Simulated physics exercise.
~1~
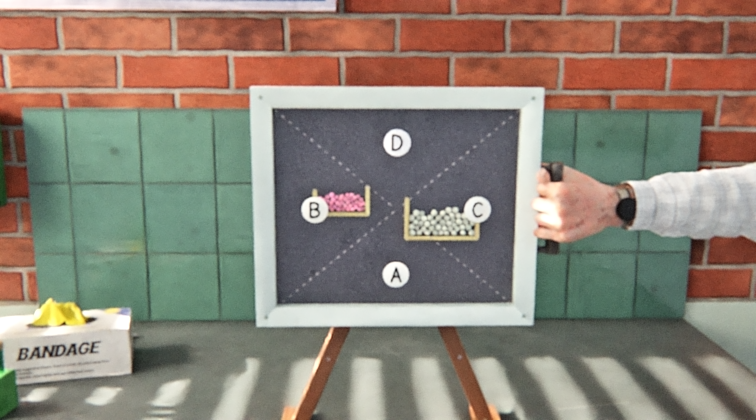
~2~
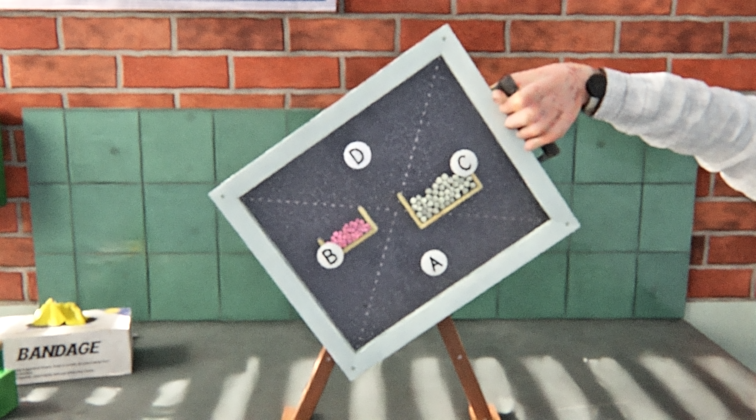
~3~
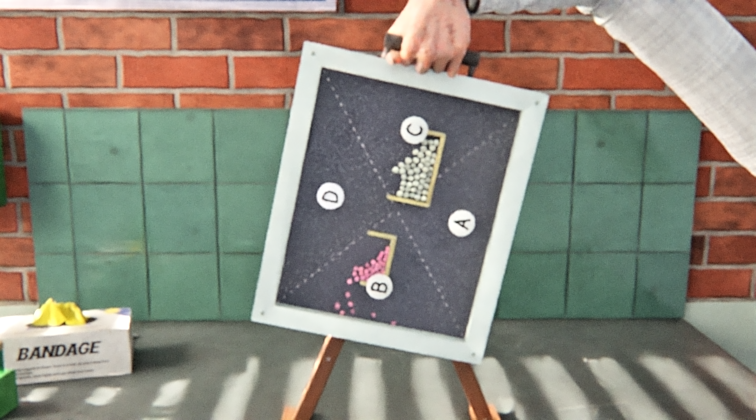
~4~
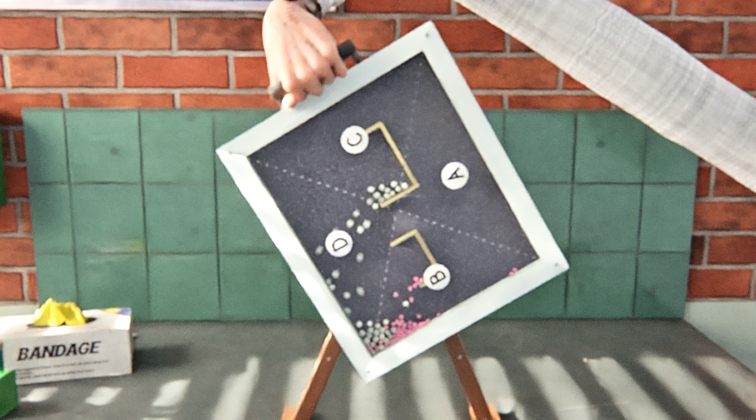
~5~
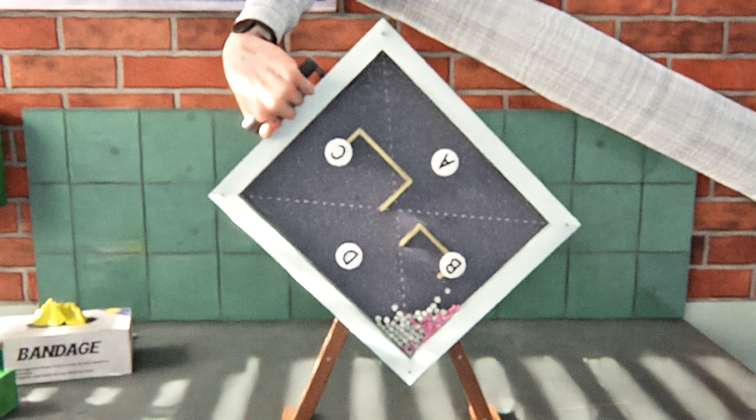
To begin with, a framed dark panel stands upright on an easel before a brick wall, with pink beads in a small tray near B and white balls in a larger tray near C. A hand at the right edge starts turning it anticlockwise, and both trays tilt with their contents. As the panel nears its side, pink beads spill from their tray. With further turning, the white balls pour out past D towards the lowest corner. Finally, the trays are empty and the mixed pile rests in the bottom corner, mostly in wedge B, the rest in D.
